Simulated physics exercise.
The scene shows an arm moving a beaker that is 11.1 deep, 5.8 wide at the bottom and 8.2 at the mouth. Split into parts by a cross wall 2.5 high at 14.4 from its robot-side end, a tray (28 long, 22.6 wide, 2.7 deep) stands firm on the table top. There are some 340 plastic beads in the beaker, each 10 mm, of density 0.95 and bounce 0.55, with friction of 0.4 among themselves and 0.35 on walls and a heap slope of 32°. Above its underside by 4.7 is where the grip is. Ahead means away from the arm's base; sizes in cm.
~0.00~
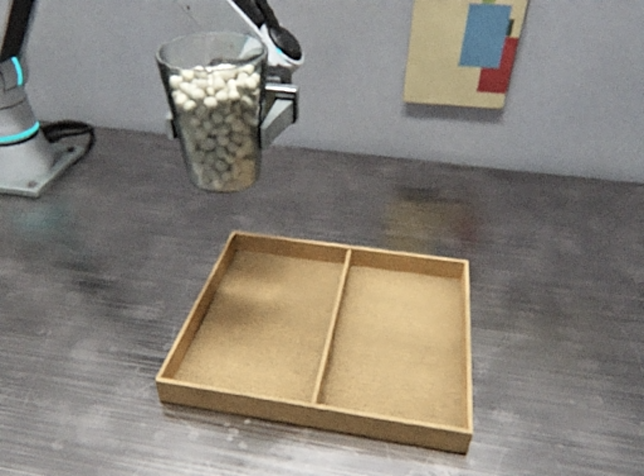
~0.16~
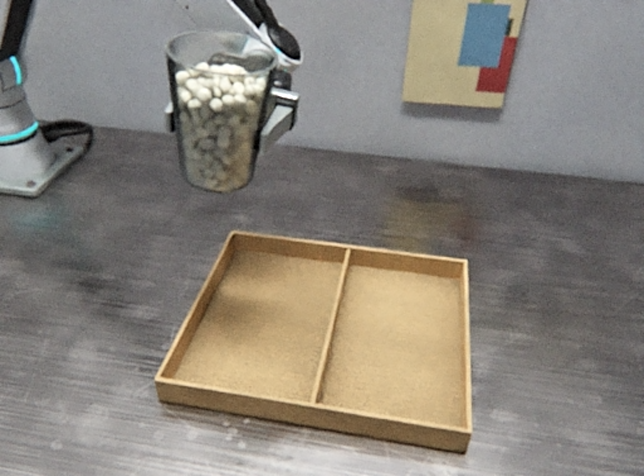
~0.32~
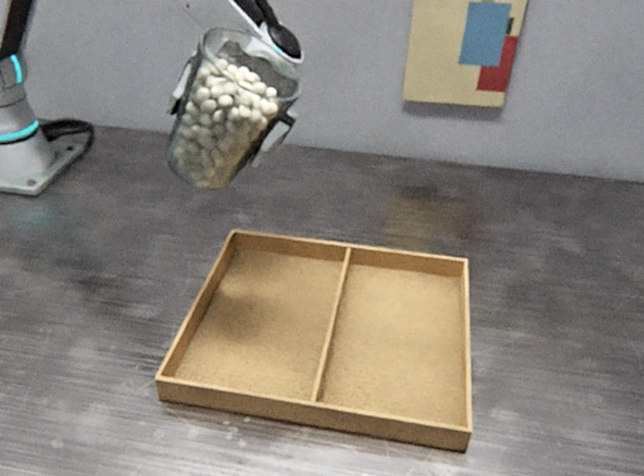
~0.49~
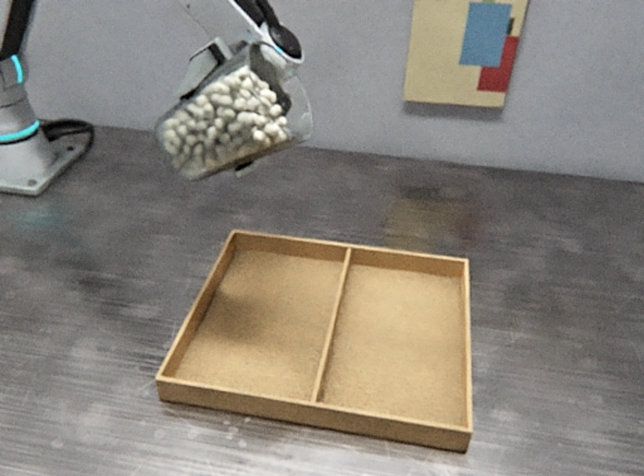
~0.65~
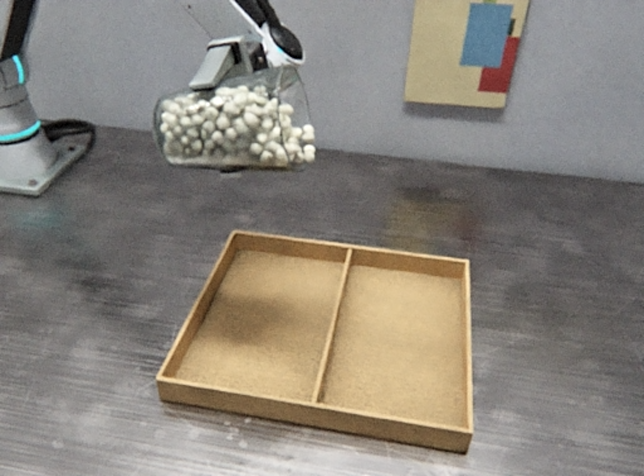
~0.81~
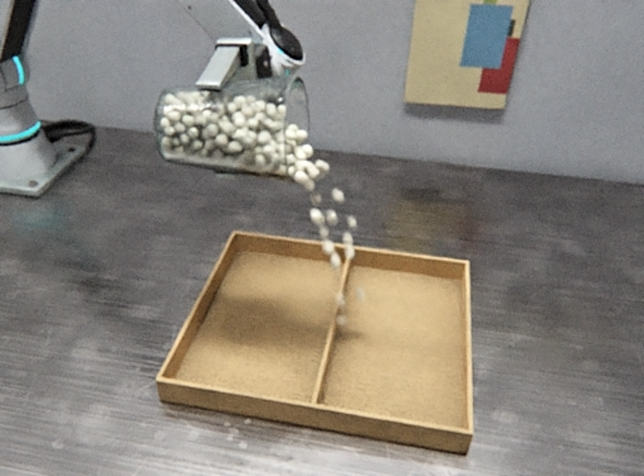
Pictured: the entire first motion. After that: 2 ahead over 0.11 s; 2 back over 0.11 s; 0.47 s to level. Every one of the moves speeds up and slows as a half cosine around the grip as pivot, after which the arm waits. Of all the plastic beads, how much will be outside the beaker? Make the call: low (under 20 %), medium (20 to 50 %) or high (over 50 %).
My call: Medium.
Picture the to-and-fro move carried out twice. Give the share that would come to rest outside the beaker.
Estimate: Around 55 %.
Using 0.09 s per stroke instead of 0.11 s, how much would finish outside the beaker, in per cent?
Then about 45 per cent.
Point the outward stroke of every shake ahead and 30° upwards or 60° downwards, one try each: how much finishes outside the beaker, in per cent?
I'd say close to 40 percent for the first and close to 25 percent for the second.
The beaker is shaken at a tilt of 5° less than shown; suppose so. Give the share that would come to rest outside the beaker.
Then something close to 30 in a hundred.
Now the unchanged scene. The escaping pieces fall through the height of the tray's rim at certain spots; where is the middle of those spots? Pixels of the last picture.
Their middle sits near (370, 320).
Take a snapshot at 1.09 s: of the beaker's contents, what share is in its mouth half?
Something near 55 per cent is there.
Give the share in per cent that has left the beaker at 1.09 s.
About 35 per cent.
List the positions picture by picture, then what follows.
The first frame shows beaker middle at (220, 119), level; upper third of the load around (217, 92), from x 175 to 255, top at y 70; 336 in the beaker.
The second frame shows beaker middle at (220, 118), tilted 8° forward; upper third of the load around (218, 92), from x 180 to 265, top at y 70.
The third frame shows beaker middle at (224, 119), tilted 30° forward; upper third of the load around (225, 94), from x 175 to 275, top at y 65.
The fourth frame shows beaker middle at (228, 122), tilted 56° forward; upper third of the load around (233, 102), from x 170 to 280, top at y 75.
The fifth frame shows beaker middle at (231, 126), tilted 78° forward; upper third of the load around (228, 110), from x 165 to 310, top at y 90.
The sixth frame shows beaker middle at (231, 128), tilted 86° forward; upper third of the load around (213, 113), from x 165 to 360, top at y 95; 319 in the beaker, 3 in the far-side part, 1 in the robot-side part, 13 in flight or on a rim.
After 1.09 s, tilted 83° forward, highest piece 24 above the table; 224 in the beaker, 34 in the far-side part, 4 in the robot-side part, 74 in flight or on a rim.
After 1.36 s, tilted 17° forward, highest piece 29 above the table; 205 in the beaker, 115 in the far-side part, 11 in the robot-side part, 1 on the table or floor, 4 in flight or on a rim.
After 1.70 s, level, highest piece 27 above the table; 205 in the beaker, 114 in the far-side part, 12 in the robot-side part, 2 on the table or floor, 3 in flight or on a rim.
After 2.75 s, level, highest piece 27 above the table; 205 in the beaker, 114 in the far-side part, 15 in the robot-side part, 2 on the table or floor.
At rest, 205 in the beaker, 114 in the far-side part, 15 in the robot-side part, 2 on the table or floor. That is 39 % outside the beaker.
